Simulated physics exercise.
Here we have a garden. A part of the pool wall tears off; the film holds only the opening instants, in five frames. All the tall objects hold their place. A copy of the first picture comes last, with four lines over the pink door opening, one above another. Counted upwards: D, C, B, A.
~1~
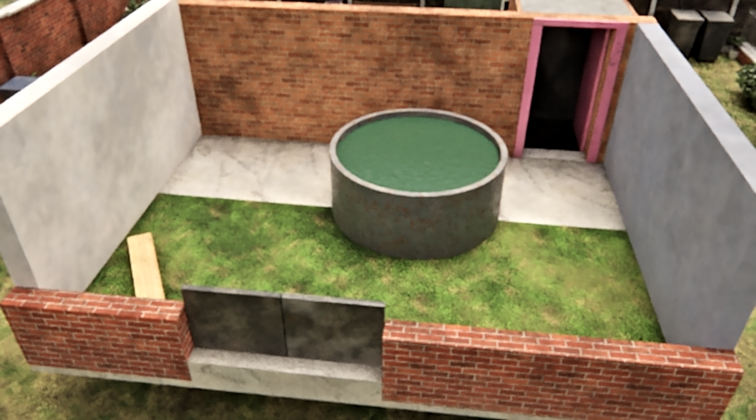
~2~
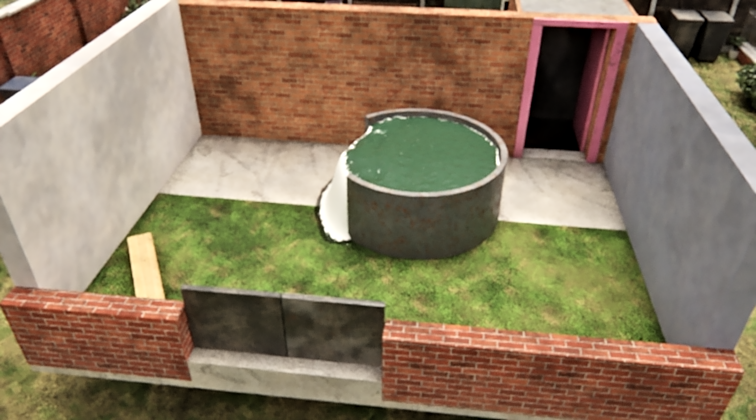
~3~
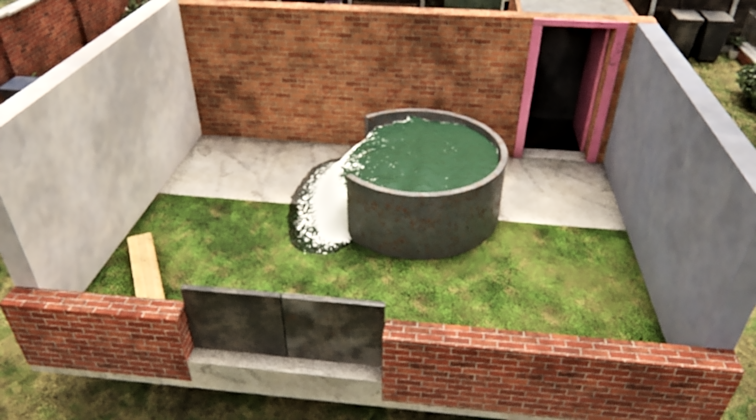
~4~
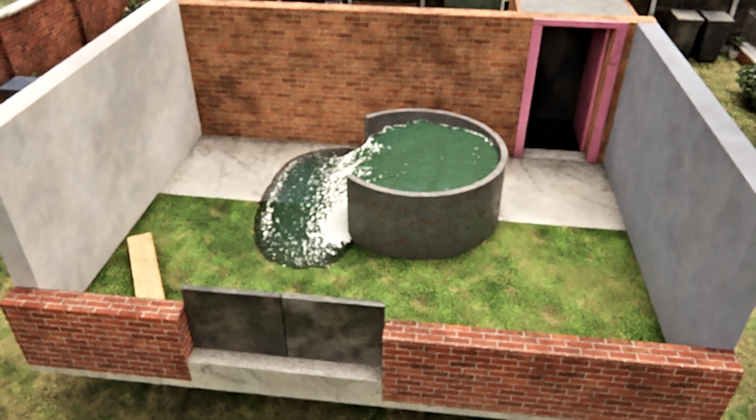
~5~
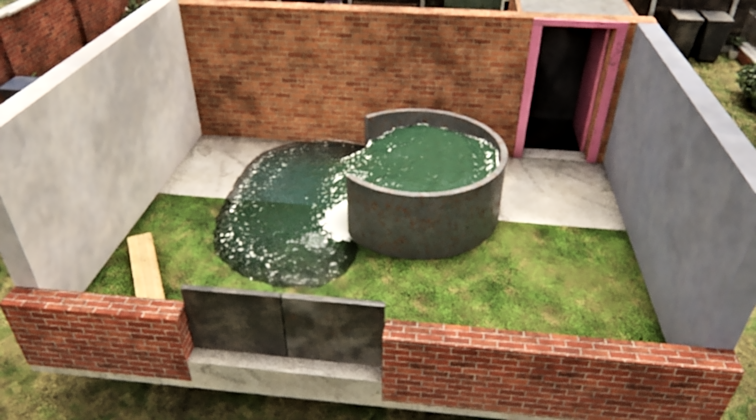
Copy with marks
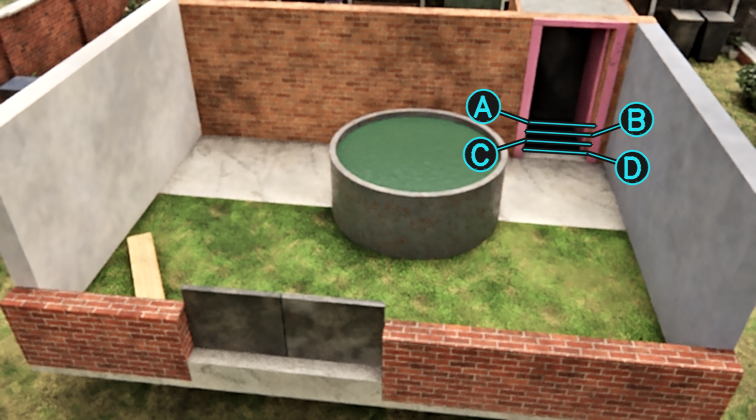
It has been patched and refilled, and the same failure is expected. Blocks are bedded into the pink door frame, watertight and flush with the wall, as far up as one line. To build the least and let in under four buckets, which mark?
Use height D.
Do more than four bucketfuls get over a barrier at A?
No, not at all.
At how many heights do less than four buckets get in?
All of them.
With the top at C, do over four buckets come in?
No, that is safe.
In cyan, A at (561, 124); B at (559, 133); C at (557, 142); D at (555, 151); from the bottom up D, C, B, A.
Choosing A, nothing gets over.
Choosing B, nothing gets over.
Choosing C, nothing gets over.
Choosing D, a splash gets over, under a bucket.
